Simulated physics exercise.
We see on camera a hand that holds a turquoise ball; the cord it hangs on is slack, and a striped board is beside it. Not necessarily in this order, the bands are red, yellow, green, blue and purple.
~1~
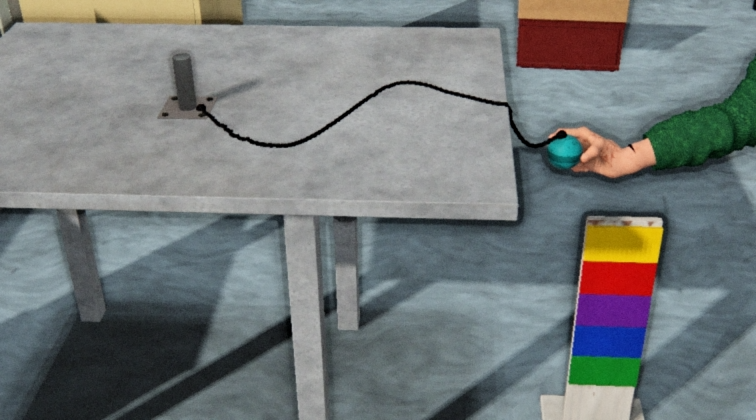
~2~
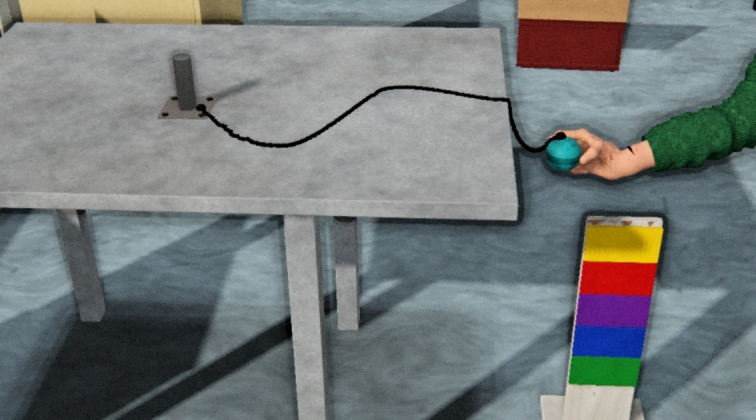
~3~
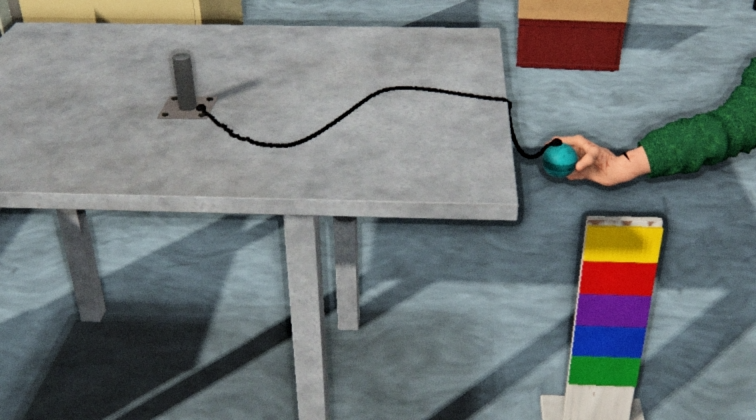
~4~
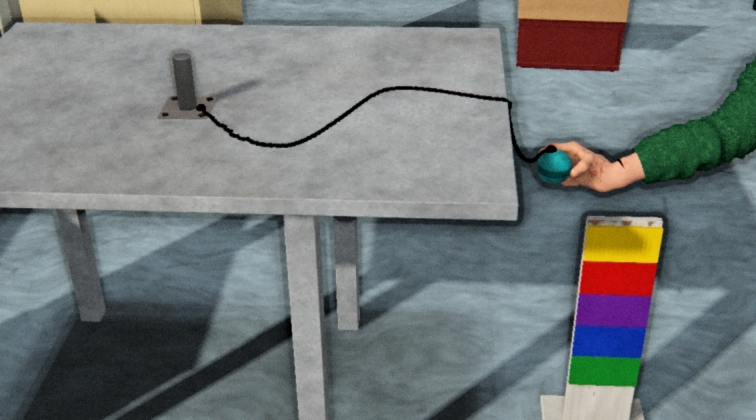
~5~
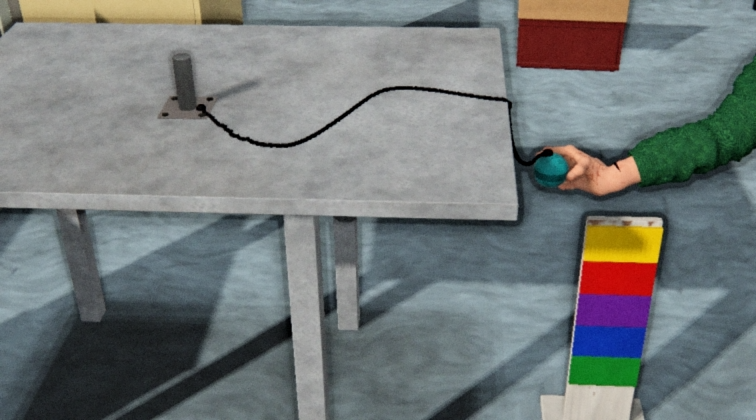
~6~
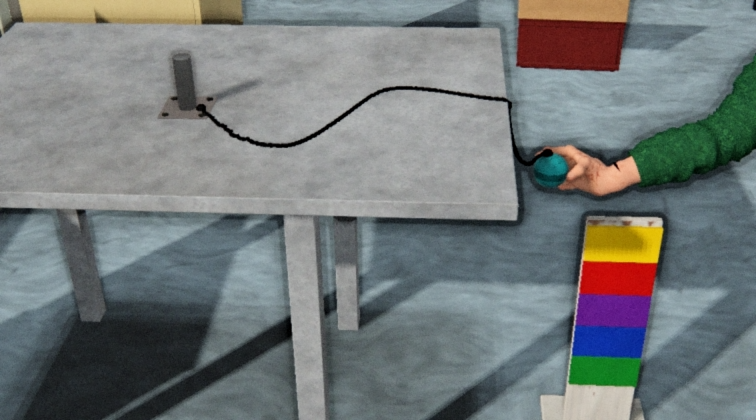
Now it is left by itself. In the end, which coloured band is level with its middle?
The purple band.
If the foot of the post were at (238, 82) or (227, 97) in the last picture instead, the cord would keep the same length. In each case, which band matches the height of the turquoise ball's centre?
Taking the two spots in turn: Blue, then blue.
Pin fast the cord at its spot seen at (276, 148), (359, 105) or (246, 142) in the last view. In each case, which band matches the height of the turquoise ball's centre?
In order: Red; yellow; red.
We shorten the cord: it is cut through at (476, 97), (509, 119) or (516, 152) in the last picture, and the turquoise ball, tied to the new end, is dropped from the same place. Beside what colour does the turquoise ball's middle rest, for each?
Per try - 1: No band; 2: Yellow; 3: Red.
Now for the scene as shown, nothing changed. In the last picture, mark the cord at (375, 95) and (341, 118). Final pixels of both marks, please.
Well, the first one sits at (477, 118), and the second one sits at (413, 115).
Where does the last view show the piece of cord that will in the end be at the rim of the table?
That spot is near (403, 88).
A little later, ball near (482, 287); level with red.
Next, ball near (516, 307); level with purple.
When it is over, ball near (503, 315); level with purple. The purple one.
